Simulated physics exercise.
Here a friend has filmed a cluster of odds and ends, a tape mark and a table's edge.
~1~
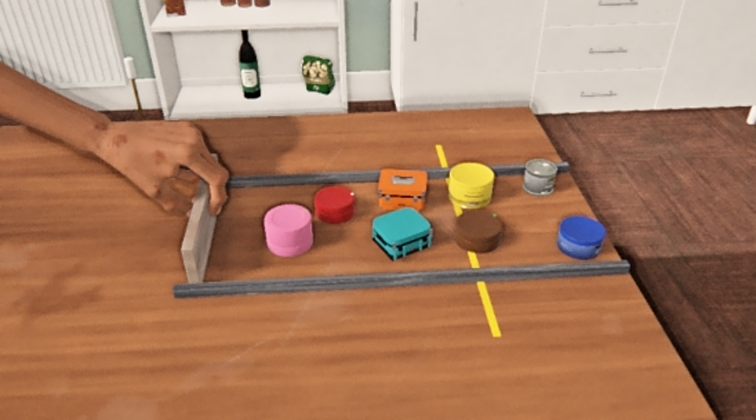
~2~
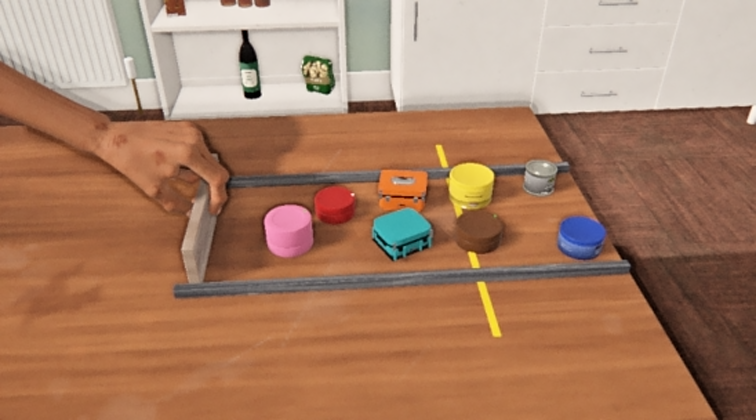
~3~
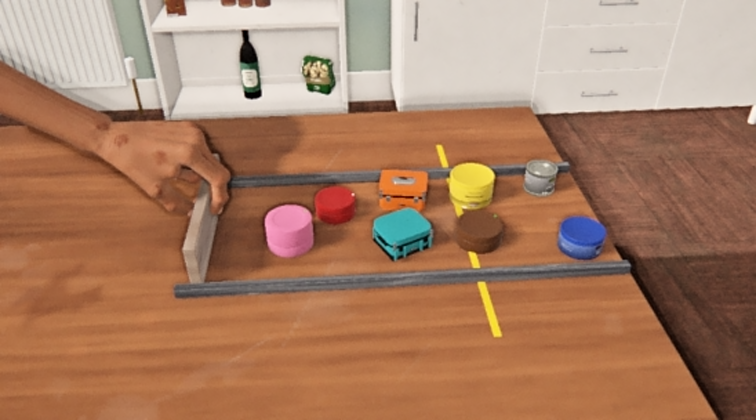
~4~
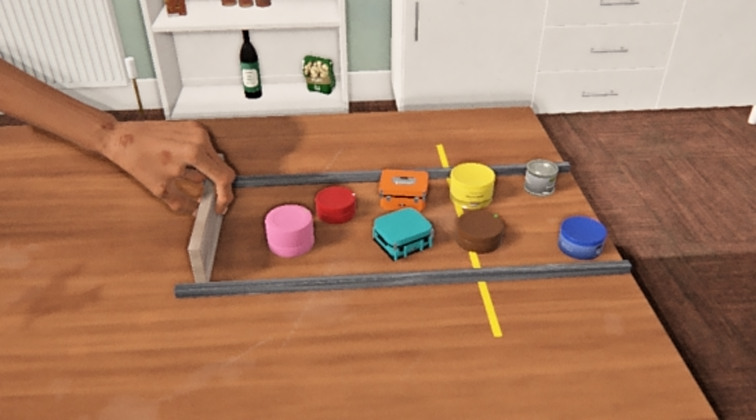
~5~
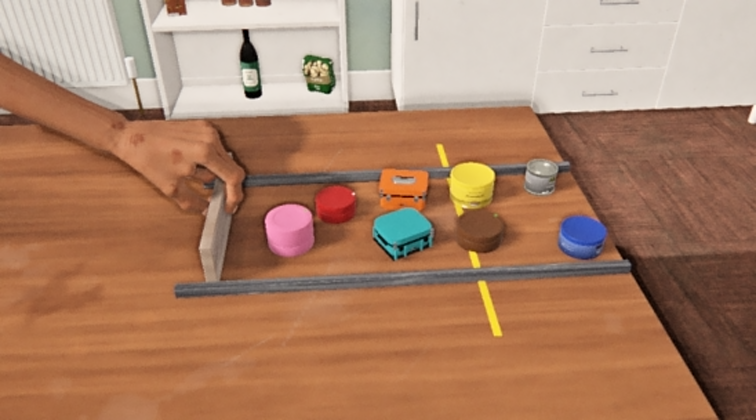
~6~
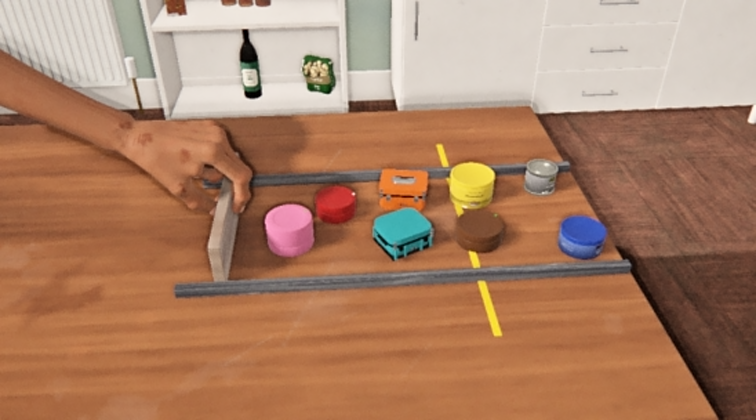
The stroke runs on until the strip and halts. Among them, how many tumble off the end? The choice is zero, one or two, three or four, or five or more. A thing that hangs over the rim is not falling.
The push is going to knock one or two off the table.
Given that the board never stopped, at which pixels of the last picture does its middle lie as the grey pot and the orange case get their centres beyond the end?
Its middle is about (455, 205) and about (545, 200).
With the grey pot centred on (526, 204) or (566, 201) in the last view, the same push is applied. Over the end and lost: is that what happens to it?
Taking the two places in turn: It doesn't drop, then it doesn't drop.
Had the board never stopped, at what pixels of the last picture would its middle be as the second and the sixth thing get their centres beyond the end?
The middle is at about (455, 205), later at about (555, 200).
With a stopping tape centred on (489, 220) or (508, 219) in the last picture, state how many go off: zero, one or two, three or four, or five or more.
1 or 2; 3 or 4.
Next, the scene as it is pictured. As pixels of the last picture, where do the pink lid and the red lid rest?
(489, 219) and (478, 200).
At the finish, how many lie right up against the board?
2 of them.
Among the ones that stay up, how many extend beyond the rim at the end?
It's 0.
A little later, none off yet; blue tub at rest near (582, 238); grey pot at rest near (541, 177); yellow tub at rest near (472, 186).
Next, none off yet; blue tub at rest near (582, 238); grey pot at rest near (541, 177); yellow tub shifted a little near (488, 182).
When it is over, the number that fall off is one or two; down, grey pot and blue tub.
